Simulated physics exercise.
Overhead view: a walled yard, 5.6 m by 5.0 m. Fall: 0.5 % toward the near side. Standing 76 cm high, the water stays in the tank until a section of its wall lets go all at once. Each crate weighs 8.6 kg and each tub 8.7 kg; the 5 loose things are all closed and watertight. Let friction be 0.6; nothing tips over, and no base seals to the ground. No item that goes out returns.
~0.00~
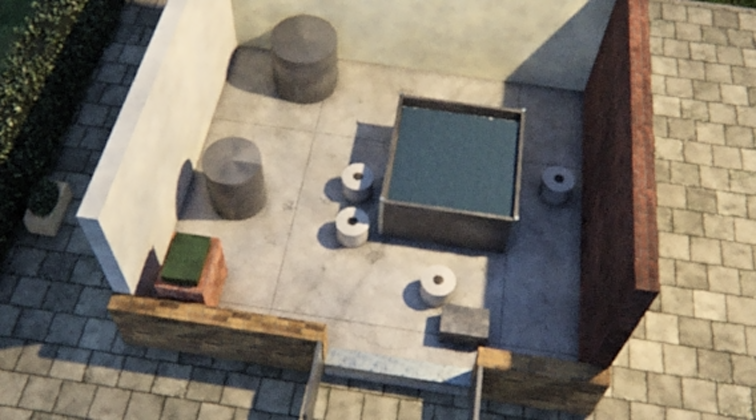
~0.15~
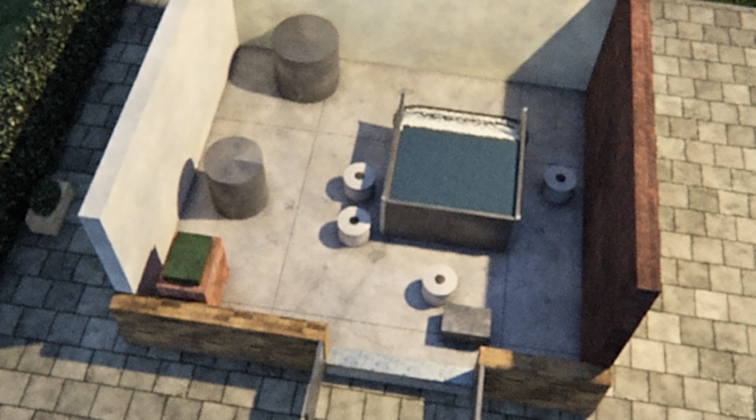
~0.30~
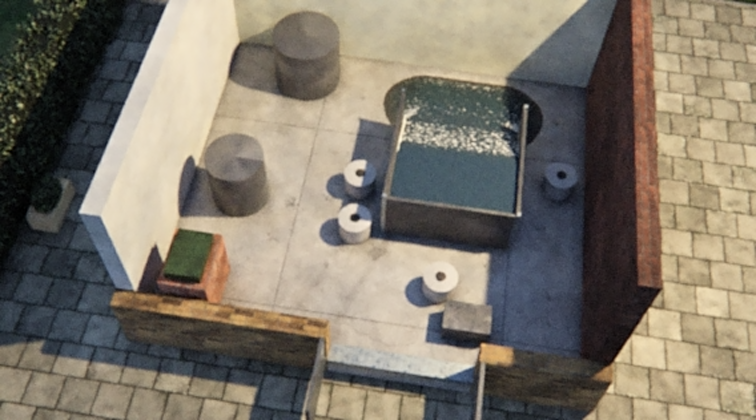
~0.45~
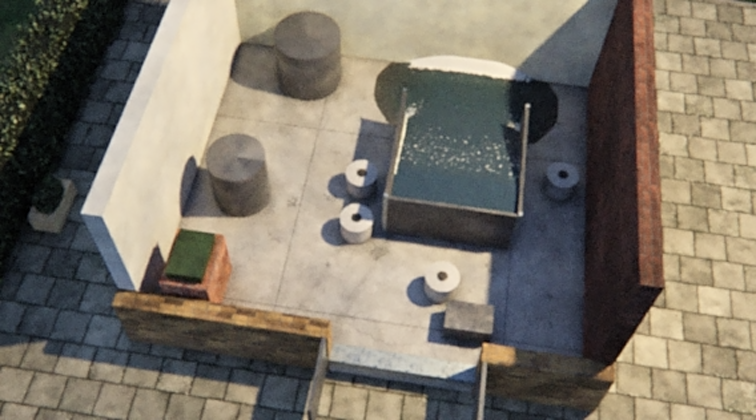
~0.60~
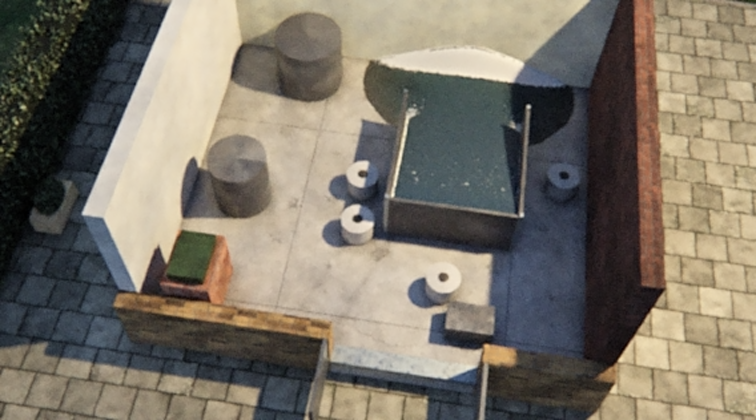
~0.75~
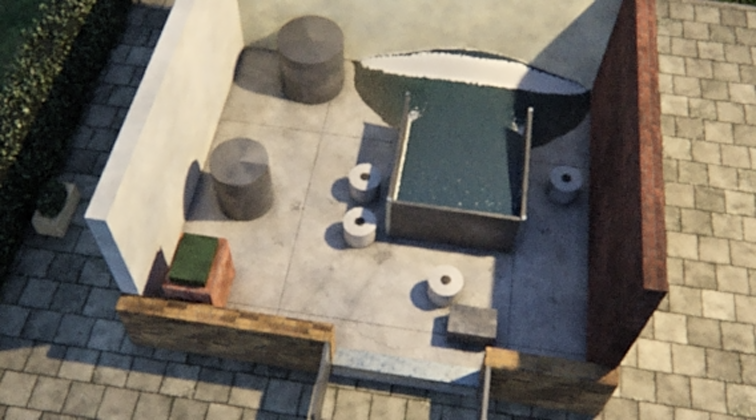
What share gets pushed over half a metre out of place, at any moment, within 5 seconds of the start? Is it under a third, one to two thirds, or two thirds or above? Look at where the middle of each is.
It is two thirds or above.
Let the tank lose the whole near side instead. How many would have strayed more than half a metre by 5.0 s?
Count: 3.
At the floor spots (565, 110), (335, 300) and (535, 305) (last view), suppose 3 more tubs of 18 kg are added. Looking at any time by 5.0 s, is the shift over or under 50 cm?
First goes beyond, second stays inside, third goes beyond.
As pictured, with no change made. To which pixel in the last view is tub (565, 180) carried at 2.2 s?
Near (539, 226).
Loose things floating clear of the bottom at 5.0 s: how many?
At that point I count 4.
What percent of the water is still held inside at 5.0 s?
Remaining: Approx. 96 per cent.
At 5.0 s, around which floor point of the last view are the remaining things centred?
Roughly at (371, 288).
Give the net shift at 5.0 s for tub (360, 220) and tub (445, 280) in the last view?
Respectively, 100 centimetres and 40 centimetres.
After 1.1 s 0 of 5 are over 50 cm from their spots; 0 afloat.
After 2.2 s 1 of 5 are over 50 cm from their spots; 0 afloat.
After 3.5 s 3 of 5 are over 50 cm from their spots; 2 afloat.
After 5.0 s 4 of 5 are over 50 cm from their spots, and 4 have been at some point; 4 afloat.
